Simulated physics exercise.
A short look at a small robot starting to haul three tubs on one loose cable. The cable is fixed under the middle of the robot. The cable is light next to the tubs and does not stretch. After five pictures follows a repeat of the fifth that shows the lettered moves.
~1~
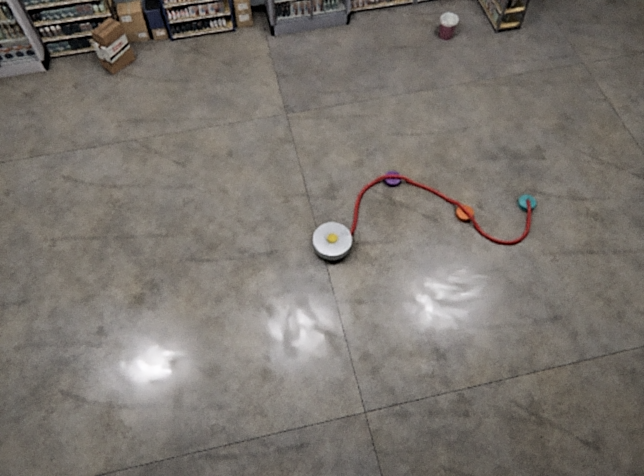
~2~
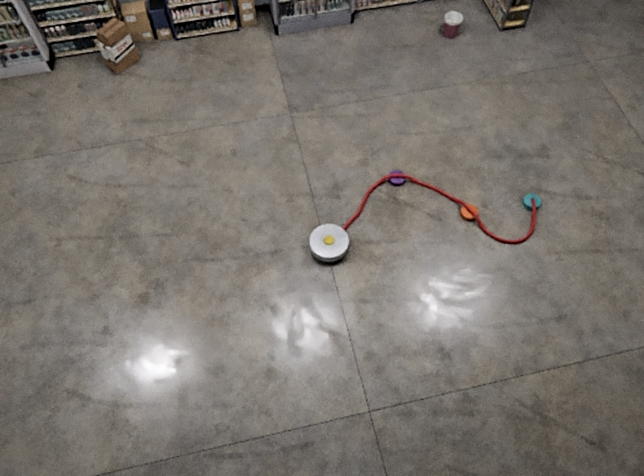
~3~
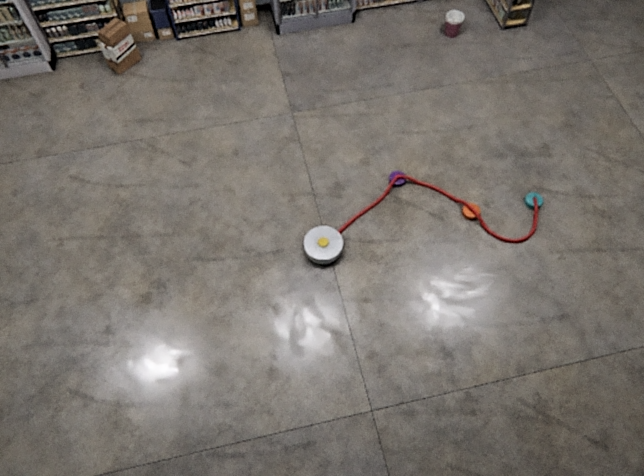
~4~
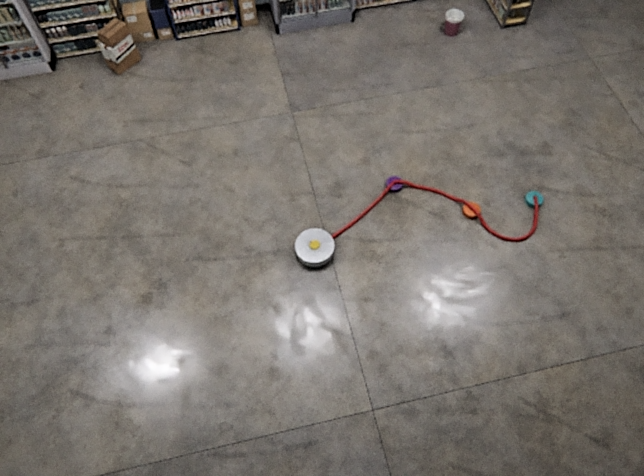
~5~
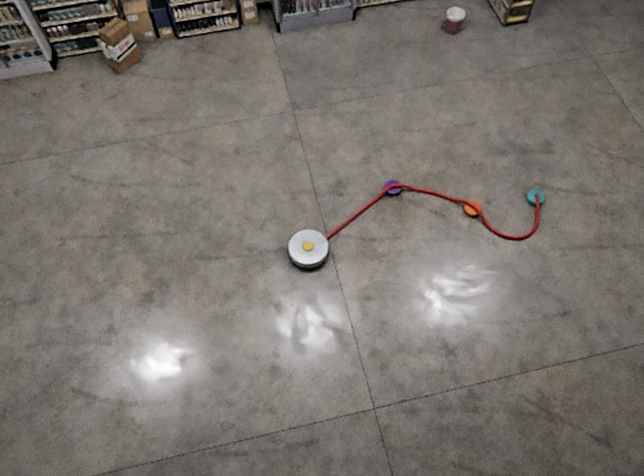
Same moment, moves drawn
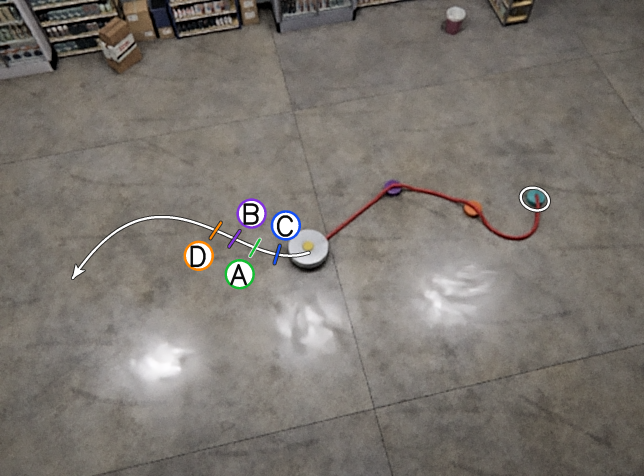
The clip opens on a concrete floor where a round pale robot sits at the left end of a curving red cable linking purple, orange and turquoise tubs. The robot creeps left, and the slack nearest it straightens. Then the purple tub shifts slightly down and left, while the others barely move.
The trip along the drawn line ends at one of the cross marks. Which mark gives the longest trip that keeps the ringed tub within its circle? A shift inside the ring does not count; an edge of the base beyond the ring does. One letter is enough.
It should halt at B.
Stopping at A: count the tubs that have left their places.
By then, two.
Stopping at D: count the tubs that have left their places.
Three.
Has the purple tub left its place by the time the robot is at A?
Yes.
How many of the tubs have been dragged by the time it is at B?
Two.
On the marked copy, A at (255, 248); B at (234, 239); C at (277, 254); D at (216, 230); the ring at (535, 199); the route from (309, 253) via (183, 219) to (73, 278).
Taking B. A third of the way, robot (280, 252); turquoise tub (536, 197); orange tub (469, 208); purple tub (384, 211).
Two thirds of the way, robot (254, 244); turquoise tub (536, 197); orange tub (451, 212); purple tub (368, 224).
When it is over, robot (233, 235); turquoise tub (536, 197); orange tub (433, 216); purple tub (349, 227); the ringed tub at the far end is still in its ring.
As for the rest, A is safe but short; C is safe but short; D drags the last tub to (523, 199).
